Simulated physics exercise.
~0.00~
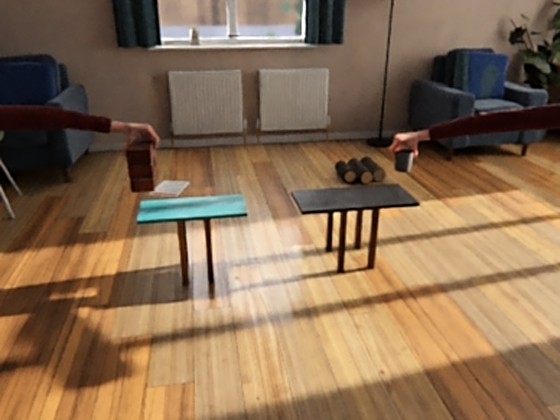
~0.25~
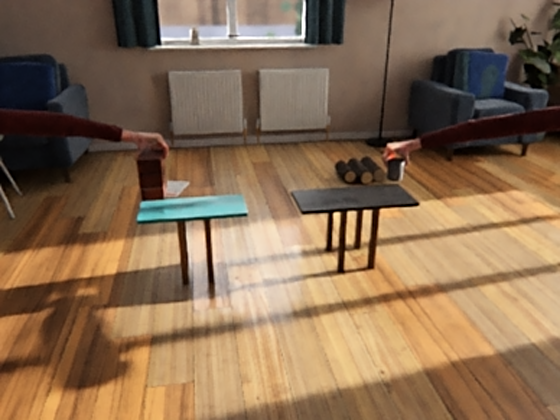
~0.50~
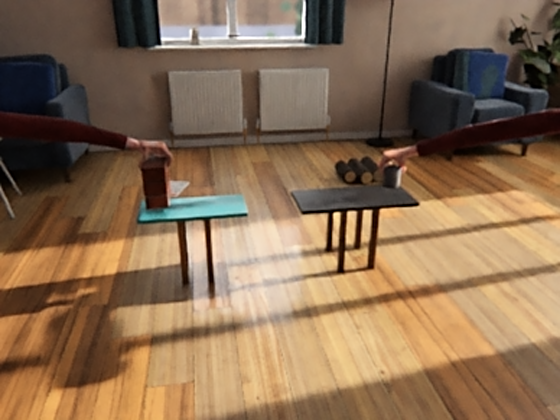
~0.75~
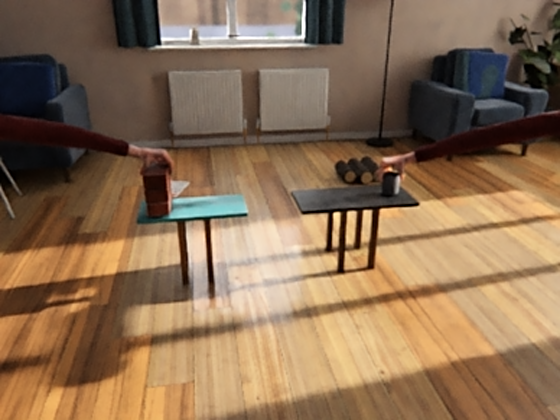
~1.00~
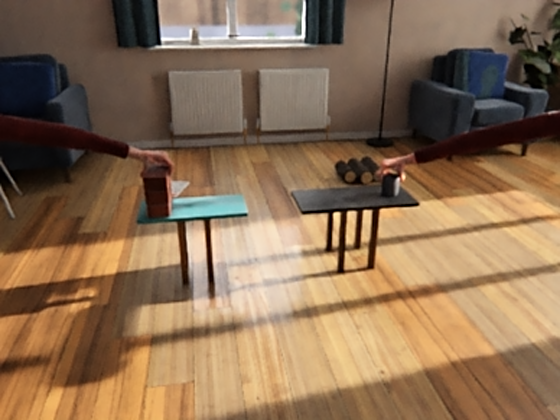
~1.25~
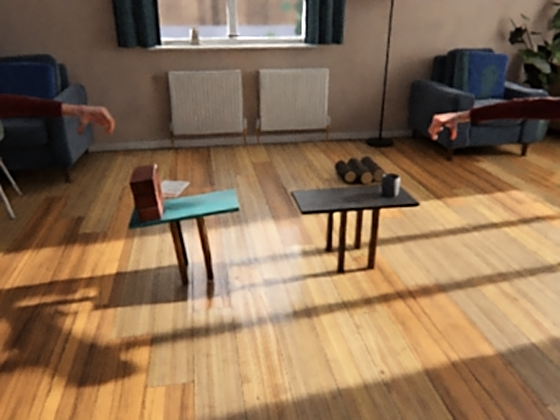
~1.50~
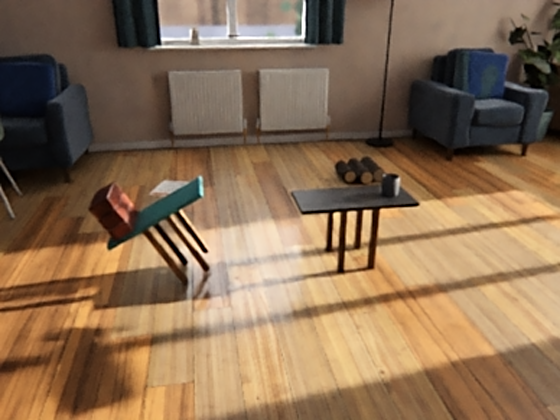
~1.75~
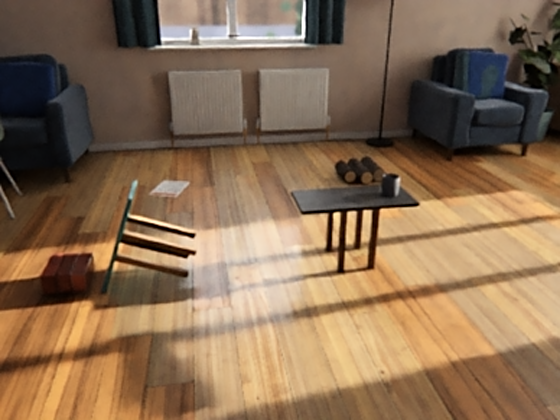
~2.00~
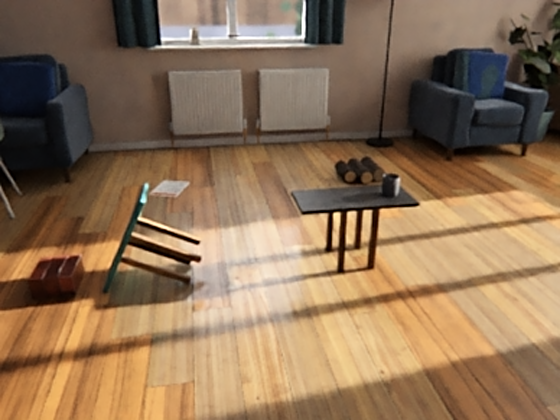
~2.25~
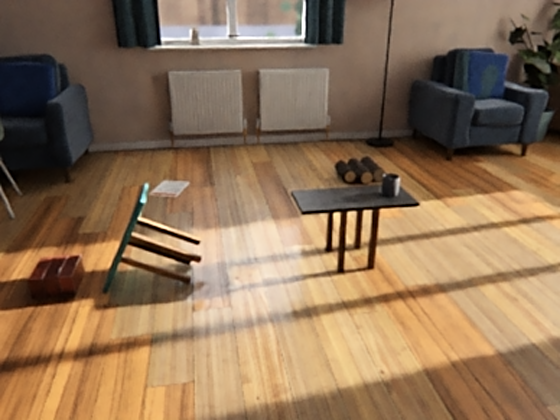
The clip opens on a sunlit wooden floor, where one hand holds reddish bricks above a slim turquoise trestle and another holds a small beaker above a black one. Both hands lower their objects, setting the bricks near the turquoise trestle's left end and the beaker near the black trestle's right end. The hands then let go and draw back. The turquoise trestle tips to the left, and the bricks slide with it and drop to the floor. It ends toppled beside the bricks, while the black trestle stands steady with the beaker on top.
